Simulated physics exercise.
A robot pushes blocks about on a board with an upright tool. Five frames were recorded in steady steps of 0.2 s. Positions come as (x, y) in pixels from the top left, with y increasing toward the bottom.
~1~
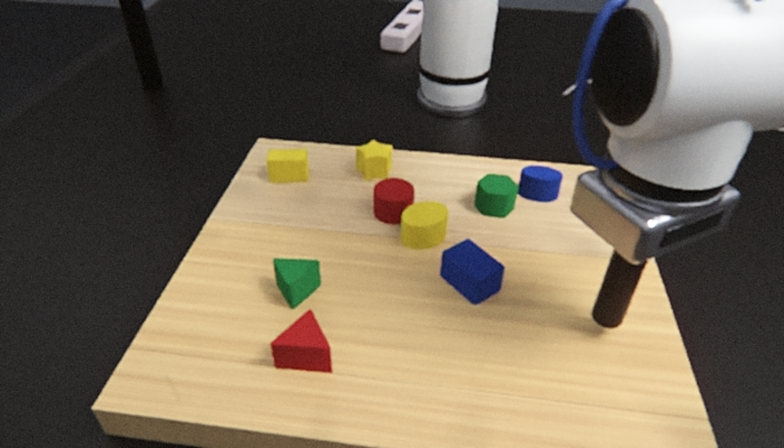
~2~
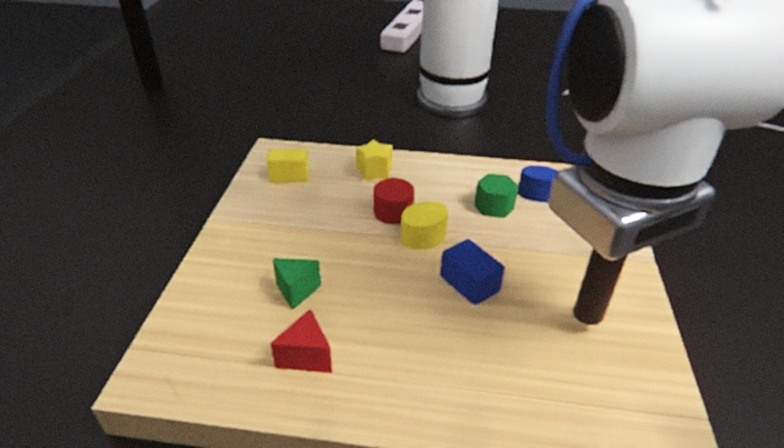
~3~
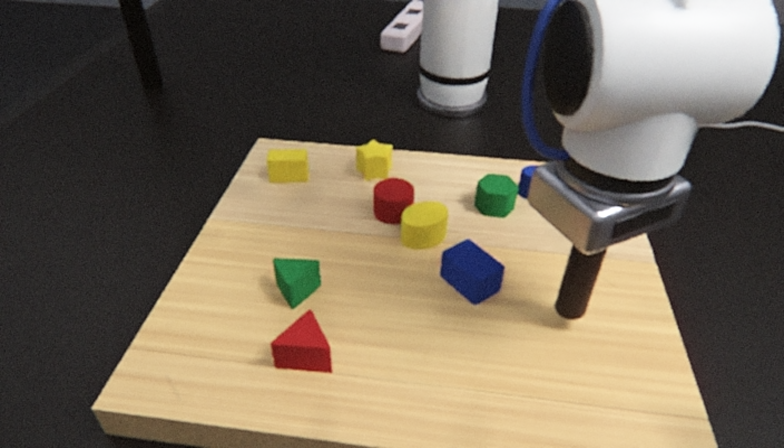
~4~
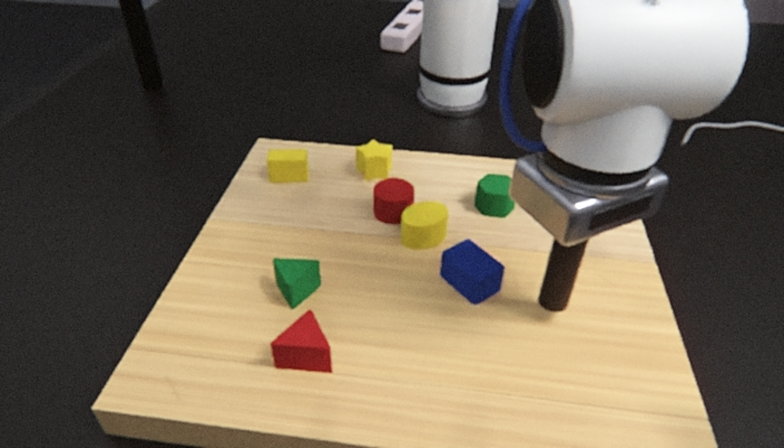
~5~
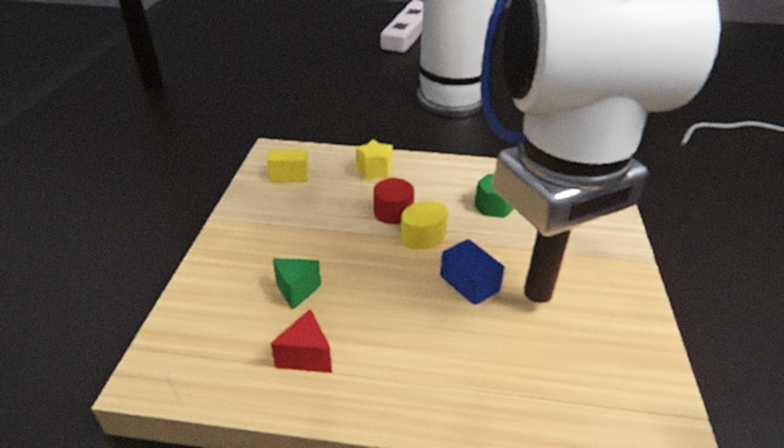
A white robot arm holding a dark upright tool moved slowly left across the right side of a wooden board, nearing a blue block, while the colored blocks all stayed still.
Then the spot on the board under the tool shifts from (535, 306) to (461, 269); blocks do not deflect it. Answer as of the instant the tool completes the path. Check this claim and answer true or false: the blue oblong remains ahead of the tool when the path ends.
The statement is correct.
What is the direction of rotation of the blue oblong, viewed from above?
Spins counterclockwise.
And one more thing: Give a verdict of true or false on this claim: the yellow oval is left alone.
This is true.
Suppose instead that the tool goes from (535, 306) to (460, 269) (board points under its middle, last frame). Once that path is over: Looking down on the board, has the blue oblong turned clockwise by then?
I believe not.
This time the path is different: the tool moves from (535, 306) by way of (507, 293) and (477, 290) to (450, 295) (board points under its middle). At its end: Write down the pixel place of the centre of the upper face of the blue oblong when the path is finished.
It is going to be at (419, 248).
The first path, step by step. Halfway along, tool (499, 274); blue oblong (456, 253).
At the end, tool (463, 256); yellow oval in place; blue oblong (422, 247), turned 40° anticlockwise.
